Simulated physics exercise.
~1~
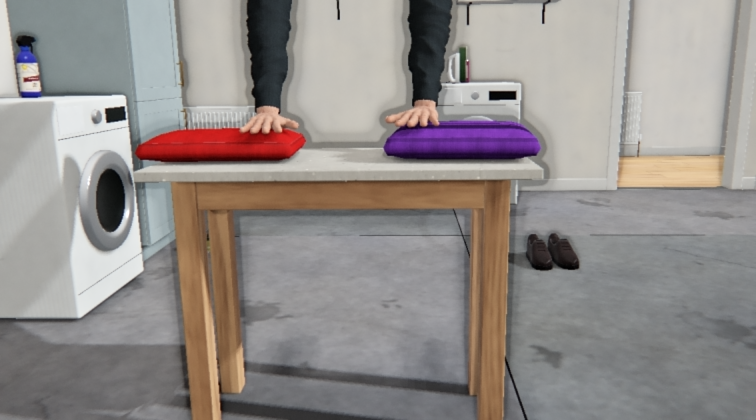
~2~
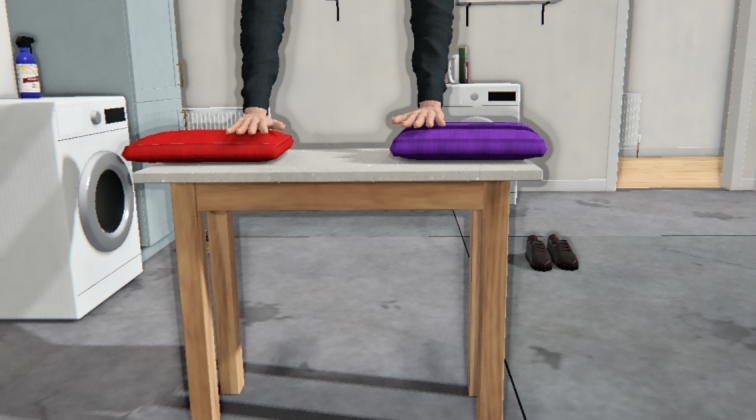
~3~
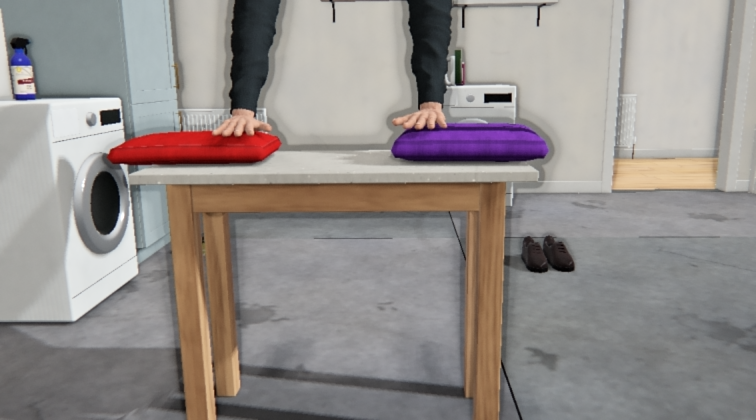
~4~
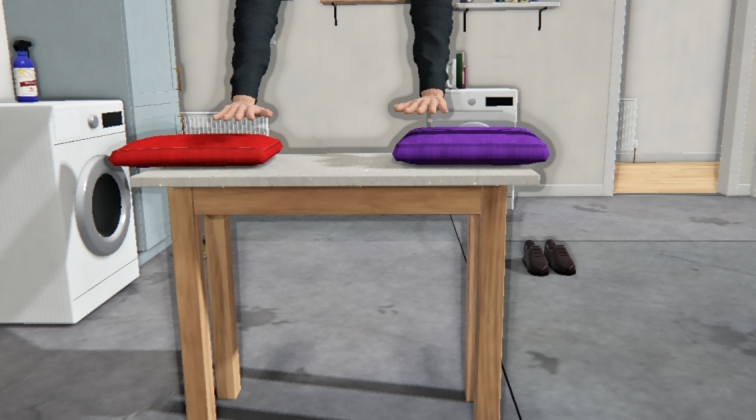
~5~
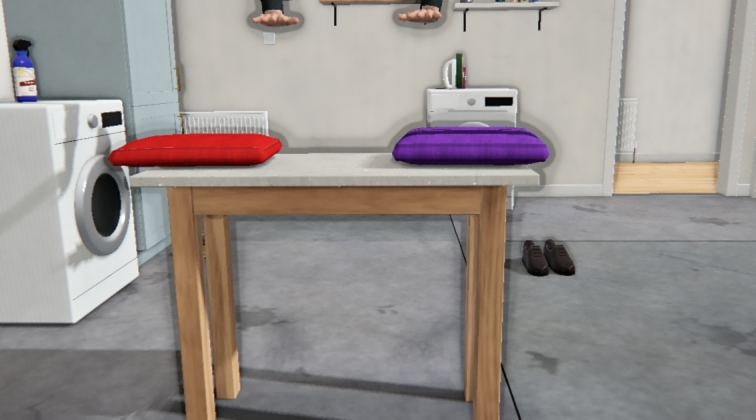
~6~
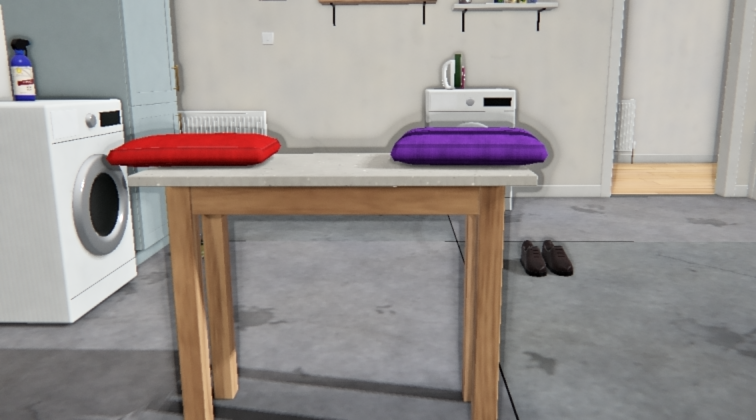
A red pillow and a purple cushion lie on a pale-topped wooden side table, seen from the front in a grey-floored laundry room. A white washing machine stands at the left, with another appliance behind the table and a pair of dark shoes on the floor at the right. Two hands in dark sleeves press on them, sliding the red pillow left until it overhangs the table's end and nudging the purple cushion slightly right. The hands then lift off and withdraw upward out of sight. Both stay resting on the table, one at each end.
